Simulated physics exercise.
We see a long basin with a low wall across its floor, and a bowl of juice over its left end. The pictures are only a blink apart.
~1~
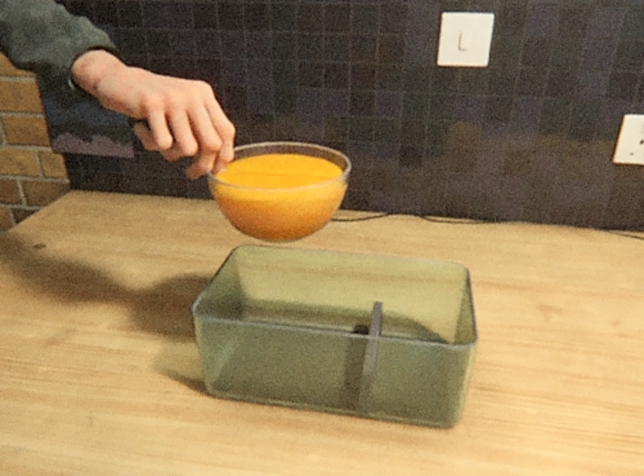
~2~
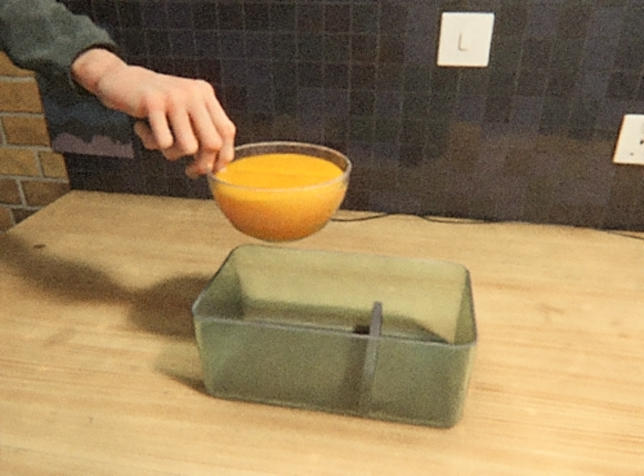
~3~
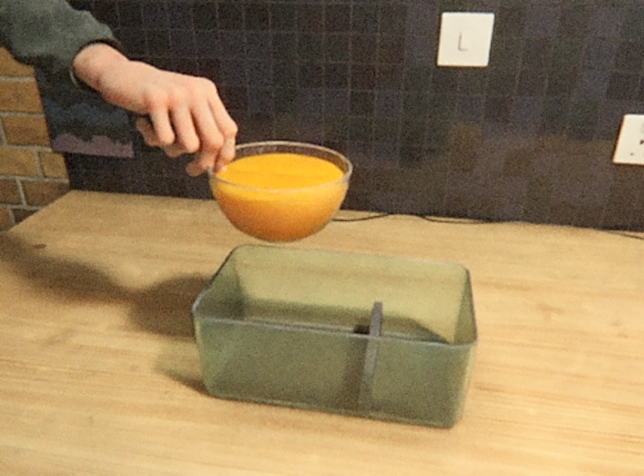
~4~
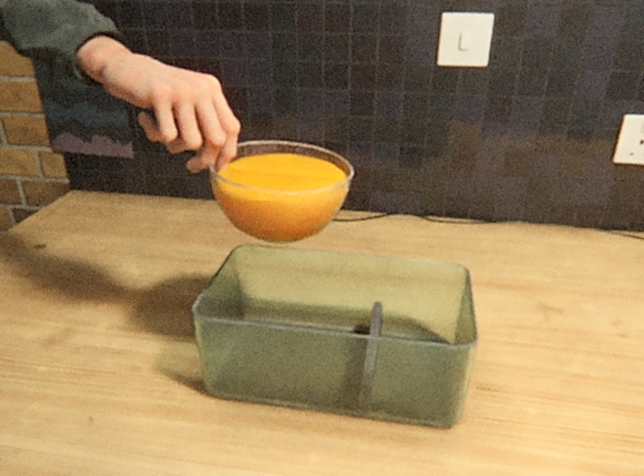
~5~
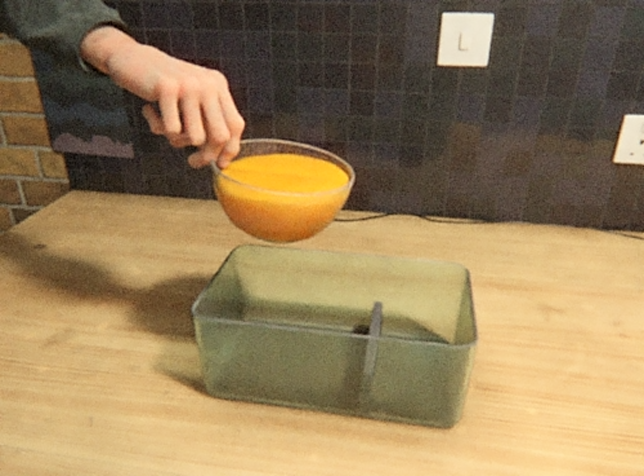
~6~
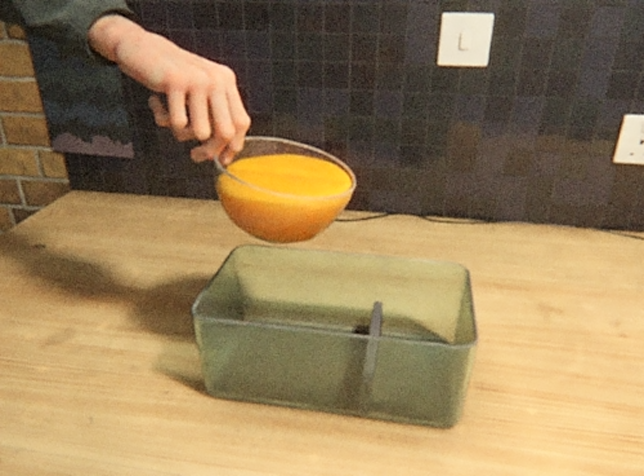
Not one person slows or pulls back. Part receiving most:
Heavier on the right.
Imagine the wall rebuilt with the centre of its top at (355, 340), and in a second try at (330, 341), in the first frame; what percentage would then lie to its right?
Around 85 percent in try one and around 90 percent in try two.
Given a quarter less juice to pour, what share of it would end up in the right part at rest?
I'd say roughly 65 percent.
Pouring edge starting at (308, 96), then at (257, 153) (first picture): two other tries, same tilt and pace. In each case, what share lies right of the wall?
Roughly 50 % the first time and roughly 5 % the second.
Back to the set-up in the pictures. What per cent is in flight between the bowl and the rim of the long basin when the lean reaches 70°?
About 35 per cent.
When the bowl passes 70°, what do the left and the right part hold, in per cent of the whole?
The left part holds 0 percent and the right part 20 percent.
A moment on, the tilt is 70° and 43 per cent is still to pour, 1 is left of the wall and 22 right of it.
Next, the tilt is 100° and 2 per cent is still to pour, 20 is left of the wall and 72 right of it.
Then the tilt is 102° and 0 per cent is still to pour, 27 is left of the wall and 72 right of it.
Later the tilt is 102° and 0 per cent is still to pour, 28 is left of the wall and 72 right of it.
In the end 28 per cent lies left of the wall, 72 right of it and 1 outside.
